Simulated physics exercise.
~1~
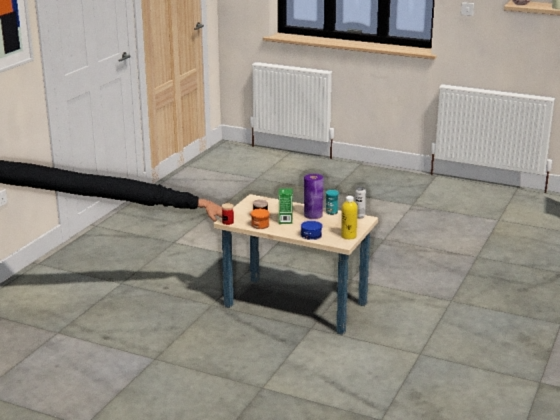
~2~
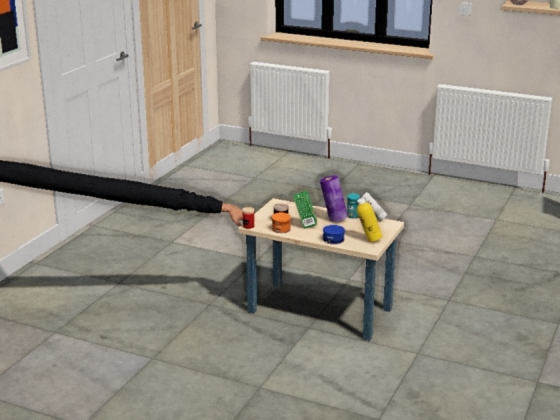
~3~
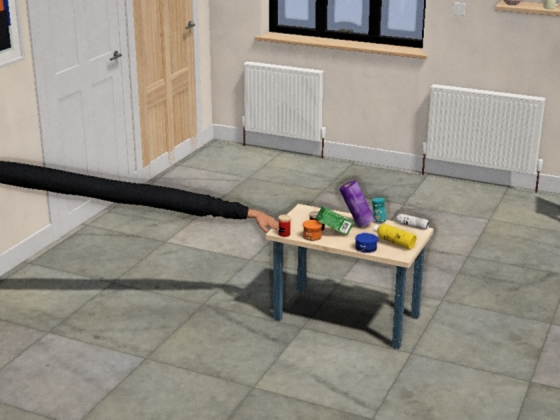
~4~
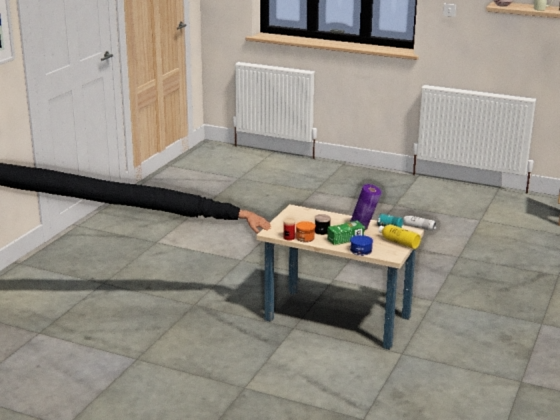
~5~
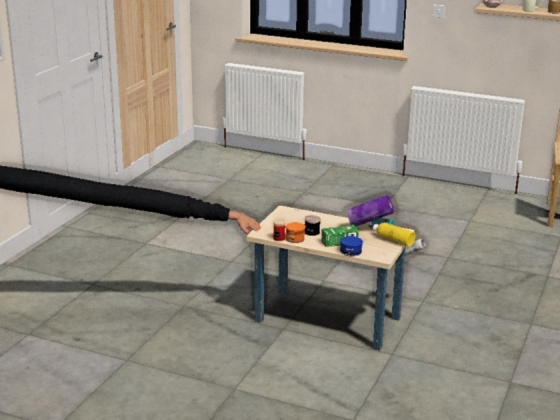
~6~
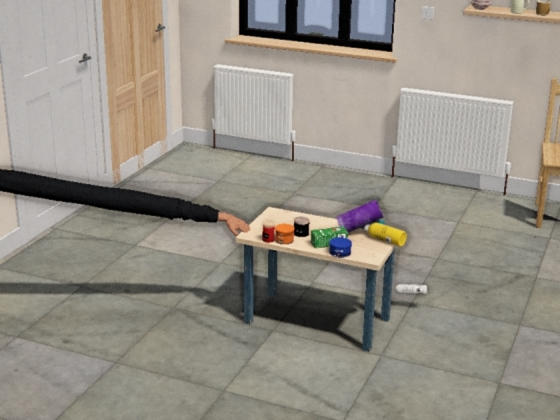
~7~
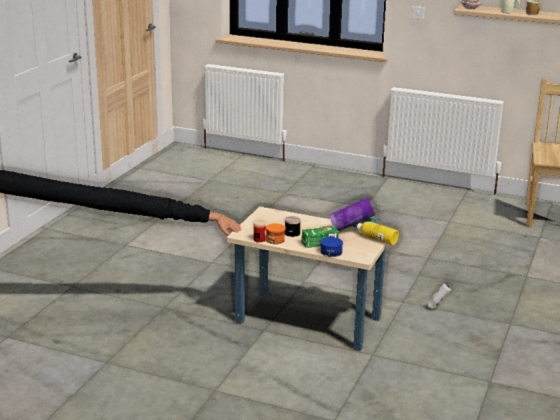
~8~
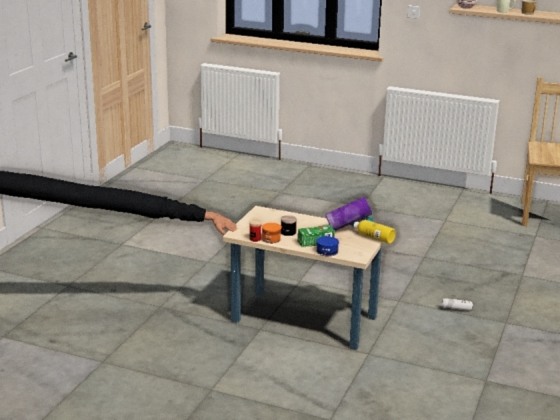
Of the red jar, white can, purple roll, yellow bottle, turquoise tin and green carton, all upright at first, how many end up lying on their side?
Five of them end up lying on their side, namely the white can, purple roll, yellow bottle, turquoise tin and green carton. Only the red jar is still upright.
